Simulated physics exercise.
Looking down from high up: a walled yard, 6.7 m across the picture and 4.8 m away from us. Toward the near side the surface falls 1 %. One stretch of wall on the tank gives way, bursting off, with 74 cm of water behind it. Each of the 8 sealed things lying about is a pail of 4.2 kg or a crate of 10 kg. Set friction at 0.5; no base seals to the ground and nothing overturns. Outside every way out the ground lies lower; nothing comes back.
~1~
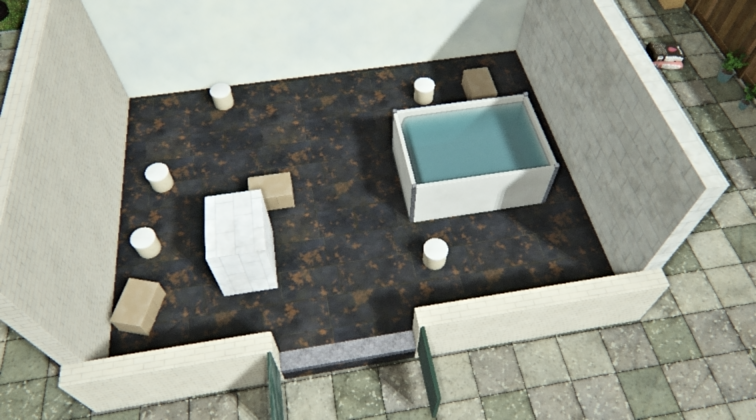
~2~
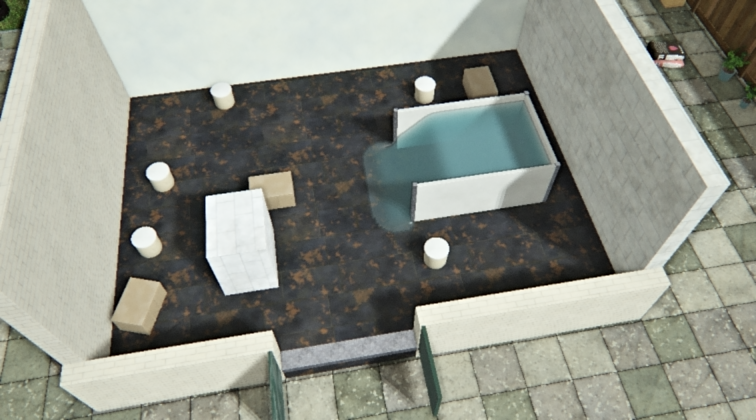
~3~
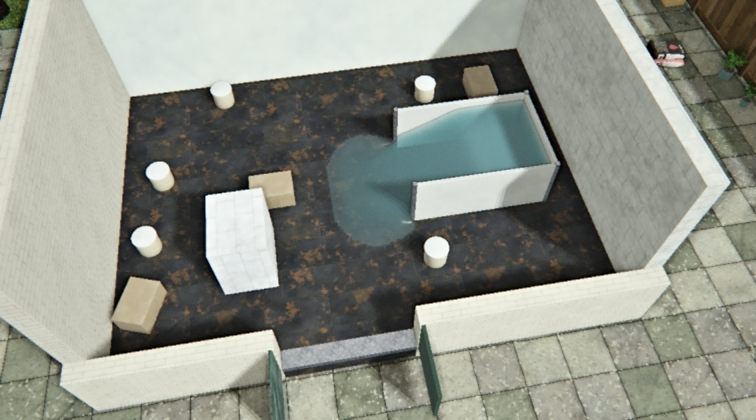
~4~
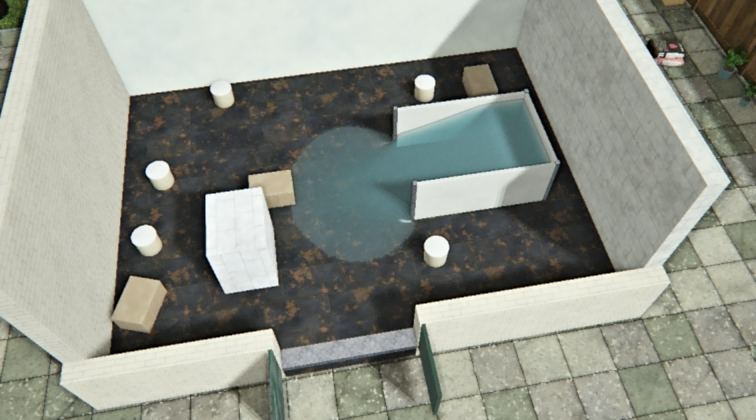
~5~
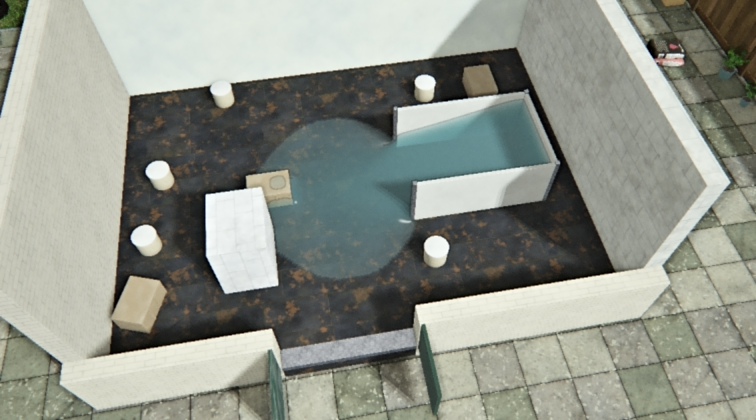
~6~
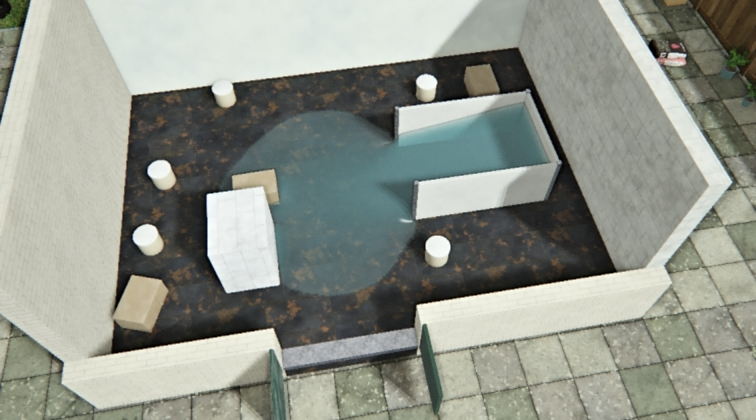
The clip shows a walled yard from above as the left side of a white tank opens and water spreads leftward across the dark floor, reaching a tan crate beside a white block and nudging it slightly left.
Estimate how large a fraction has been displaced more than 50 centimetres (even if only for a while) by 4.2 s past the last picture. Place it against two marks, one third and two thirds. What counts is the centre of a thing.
Inside the middle range.
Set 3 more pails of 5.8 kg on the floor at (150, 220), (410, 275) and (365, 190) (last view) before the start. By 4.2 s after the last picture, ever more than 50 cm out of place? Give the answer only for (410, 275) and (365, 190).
Outcome: Stays within first, breaks the threshold second.
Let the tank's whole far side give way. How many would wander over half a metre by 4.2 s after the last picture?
That gives 6 of them.
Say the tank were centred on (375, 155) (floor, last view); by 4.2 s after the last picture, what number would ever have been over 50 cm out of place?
6.
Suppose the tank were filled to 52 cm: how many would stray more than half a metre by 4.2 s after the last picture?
Then the count would be 5.
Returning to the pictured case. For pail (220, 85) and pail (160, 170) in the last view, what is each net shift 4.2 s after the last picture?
20 cm and 120 cm.
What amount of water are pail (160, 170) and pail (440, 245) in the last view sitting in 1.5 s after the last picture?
Depth approx. 21 cm / 0 cm.
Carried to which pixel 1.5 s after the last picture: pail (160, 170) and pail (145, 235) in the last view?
Around (134, 149) and (141, 271).
Then, 0.4 s after the last picture 1 of 8 are over 50 cm from their spots; 0 afloat.
Then, 1.5 s after the last picture 3 of 8 are over 50 cm from their spots; 3 afloat.
Then, 2.8 s after the last picture 5 of 8 are over 50 cm from their spots; 3 afloat.
Then, 4.2 s after the last picture 3 of 8 are over 50 cm from their spots, and 5 have been at some point; 4 afloat.
